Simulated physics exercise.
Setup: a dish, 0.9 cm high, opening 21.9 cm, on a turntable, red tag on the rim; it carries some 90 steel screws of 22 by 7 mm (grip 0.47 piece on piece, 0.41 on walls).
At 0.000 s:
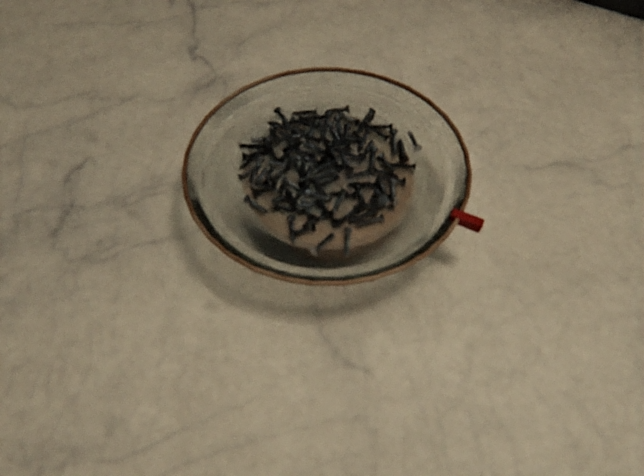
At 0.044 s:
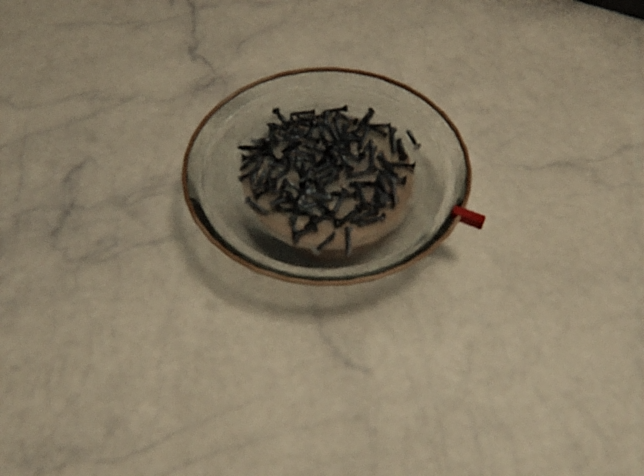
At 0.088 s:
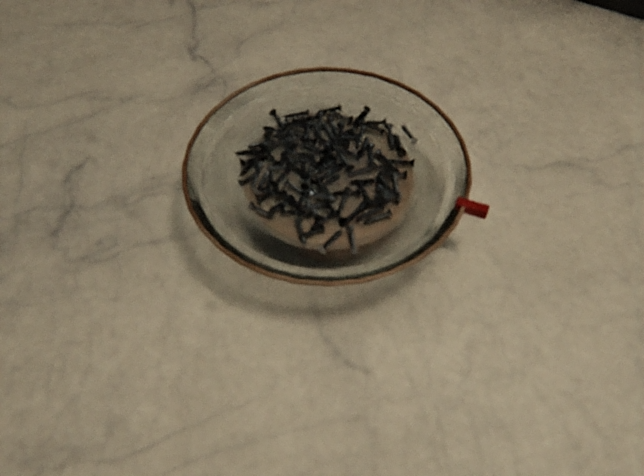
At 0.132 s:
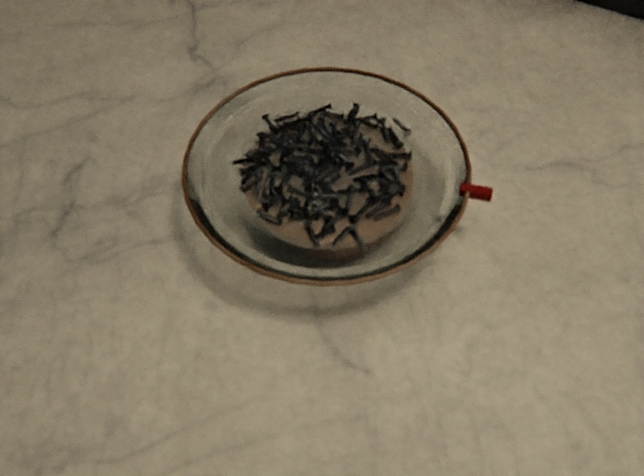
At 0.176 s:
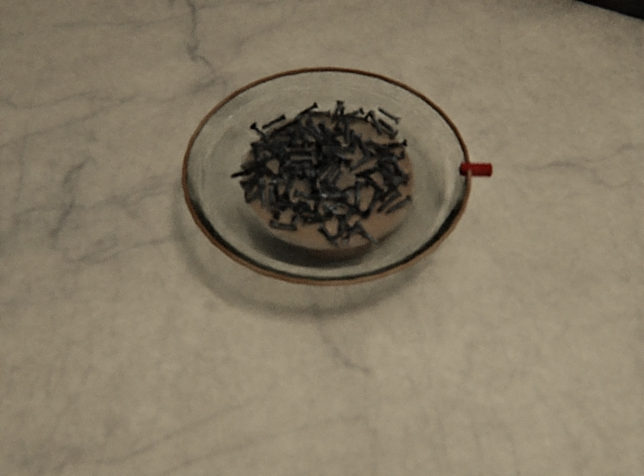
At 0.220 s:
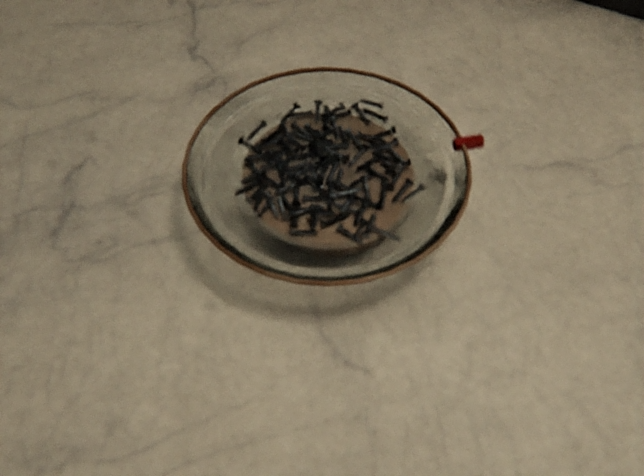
The footage shows a clear glass dish heaped with small dark screws on a pale marbled surface, turning counterclockwise in place, slowly at first and then faster, as the red tag on its rim moves up along the right side.
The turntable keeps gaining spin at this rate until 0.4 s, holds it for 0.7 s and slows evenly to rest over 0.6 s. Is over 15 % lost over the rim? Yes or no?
Yes.
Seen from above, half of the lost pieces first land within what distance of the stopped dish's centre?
Roughly 18 centimetres.
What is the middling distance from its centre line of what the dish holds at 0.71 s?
About 8.5 cm.
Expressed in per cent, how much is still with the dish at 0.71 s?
50 %.
After 0.71 s, fallen left of where it stops 15 %, fallen in front of where it stops 5 %, fallen behind where it stops 10 %, dish 50 %, fallen right of where it stops 5 %, in the air 15 %; middle of the pieces not yet landed near (341, 158).
After 1.12 s, fallen left of where it stops 30 %, fallen in front of where it stops 10 %, fallen behind where it stops 25 %, dish 10 %, fallen right of where it stops 20 %, in the air 5 %; middle of the pieces not yet landed near (344, 175).
After 1.49 s, fallen left of where it stops 35 %, fallen in front of where it stops 10 %, fallen behind where it stops 25 %, dish 10 %, fallen right of where it stops 25 %; middle of the pieces not yet landed near (335, 146).
After 1.85 s, fallen left of where it stops 35 %, fallen in front of where it stops 10 %, fallen behind where it stops 25 %, dish 10 %, fallen right of where it stops 25 %; middle of the pieces not yet landed near (328, 160).
By 2.3 s all is still; fallen left of where it stops 35 %, fallen in front of where it stops 10 %, fallen behind where it stops 25 %, dish 10 %, fallen right of where it stops 25 %.
